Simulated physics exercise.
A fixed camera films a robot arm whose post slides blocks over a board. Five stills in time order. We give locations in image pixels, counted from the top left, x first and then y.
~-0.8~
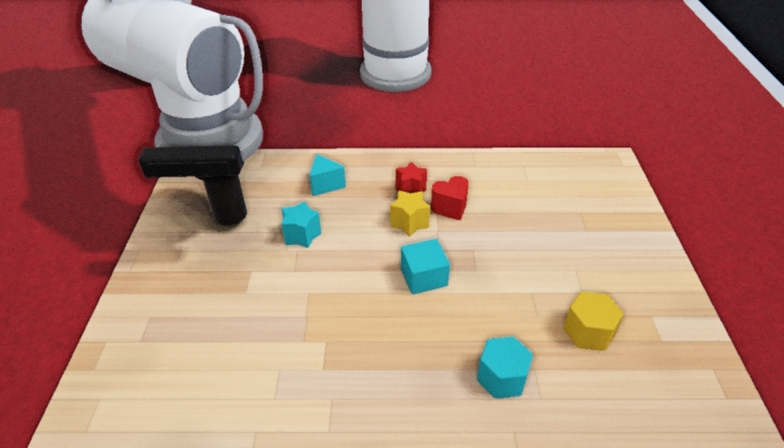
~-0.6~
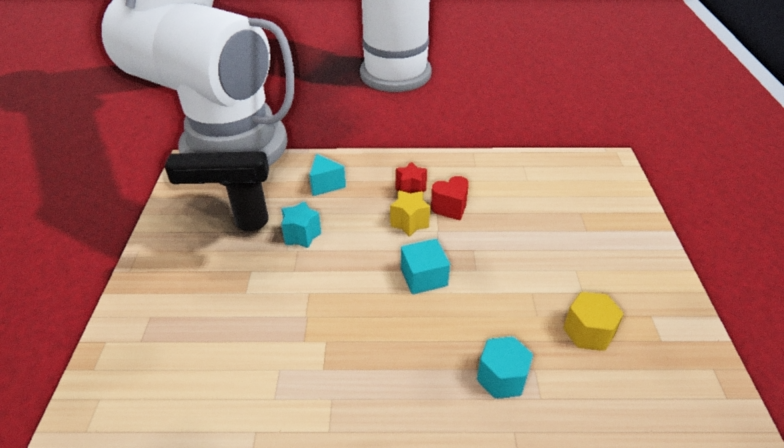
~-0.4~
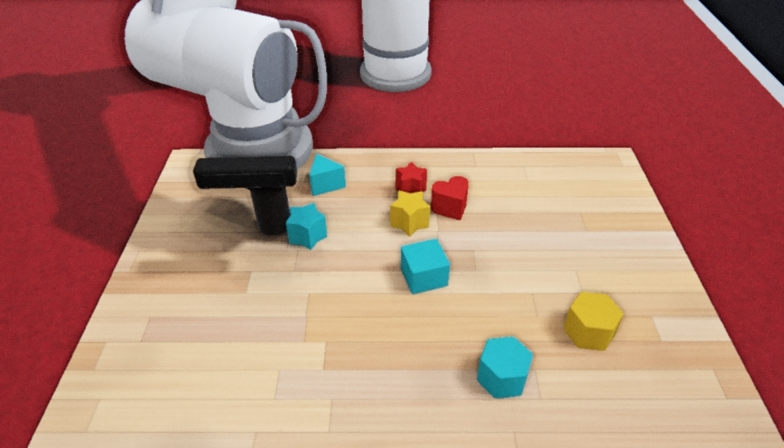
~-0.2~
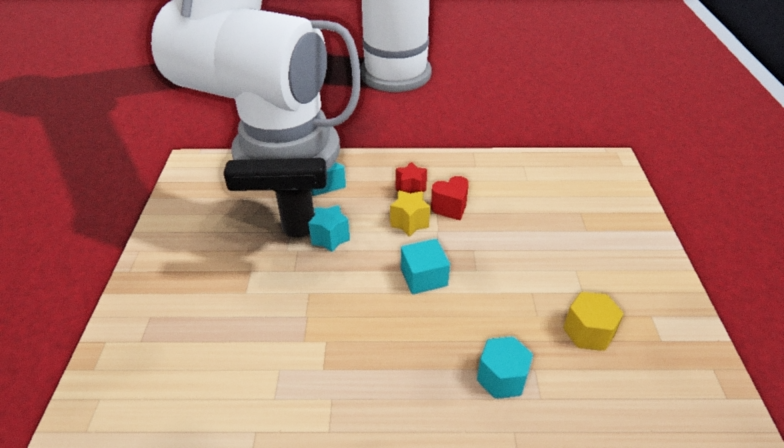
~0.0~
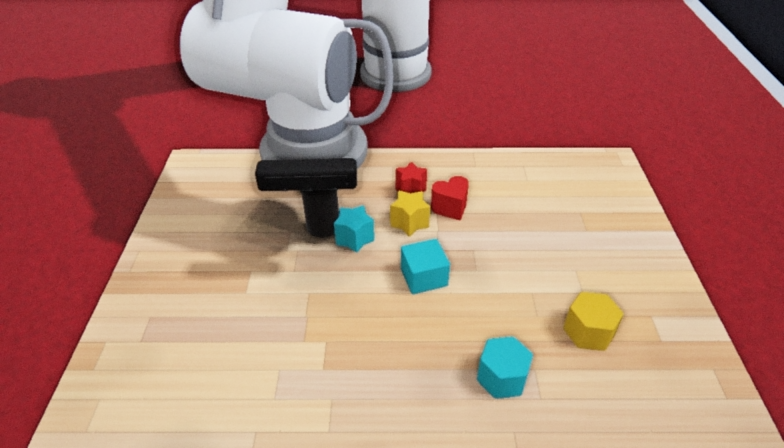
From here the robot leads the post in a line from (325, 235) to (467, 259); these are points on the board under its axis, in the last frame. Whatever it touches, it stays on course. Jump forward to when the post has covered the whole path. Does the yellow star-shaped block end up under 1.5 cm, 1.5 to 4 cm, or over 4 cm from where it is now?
The best fit is under 1.5 cm.
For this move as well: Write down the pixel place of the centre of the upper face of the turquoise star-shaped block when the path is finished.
My estimate: (503, 237).
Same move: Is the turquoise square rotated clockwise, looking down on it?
Going by the path, yes.
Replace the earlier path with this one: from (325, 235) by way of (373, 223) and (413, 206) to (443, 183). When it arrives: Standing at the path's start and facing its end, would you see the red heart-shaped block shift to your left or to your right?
Answer: Rightward.
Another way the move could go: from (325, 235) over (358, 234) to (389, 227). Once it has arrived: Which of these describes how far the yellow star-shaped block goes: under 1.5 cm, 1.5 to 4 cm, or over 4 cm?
Distance: Between 1.5 and 4 cm.
On the path given first. One third of the way, post (371, 234); turquoise star-shaped block (403, 224); yellow star-shaped block (413, 201), turned 15° anticlockwise.
Two thirds of the way, post (419, 242); turquoise star-shaped block (452, 229); yellow star-shaped block (416, 201), turned 30° anticlockwise; turquoise square (428, 257).
At the end, post (468, 251); turquoise star-shaped block (503, 237); yellow star-shaped block (416, 201), turned 30° anticlockwise; turquoise square (431, 259), turned 25° clockwise; red heart-shaped block unmoved.
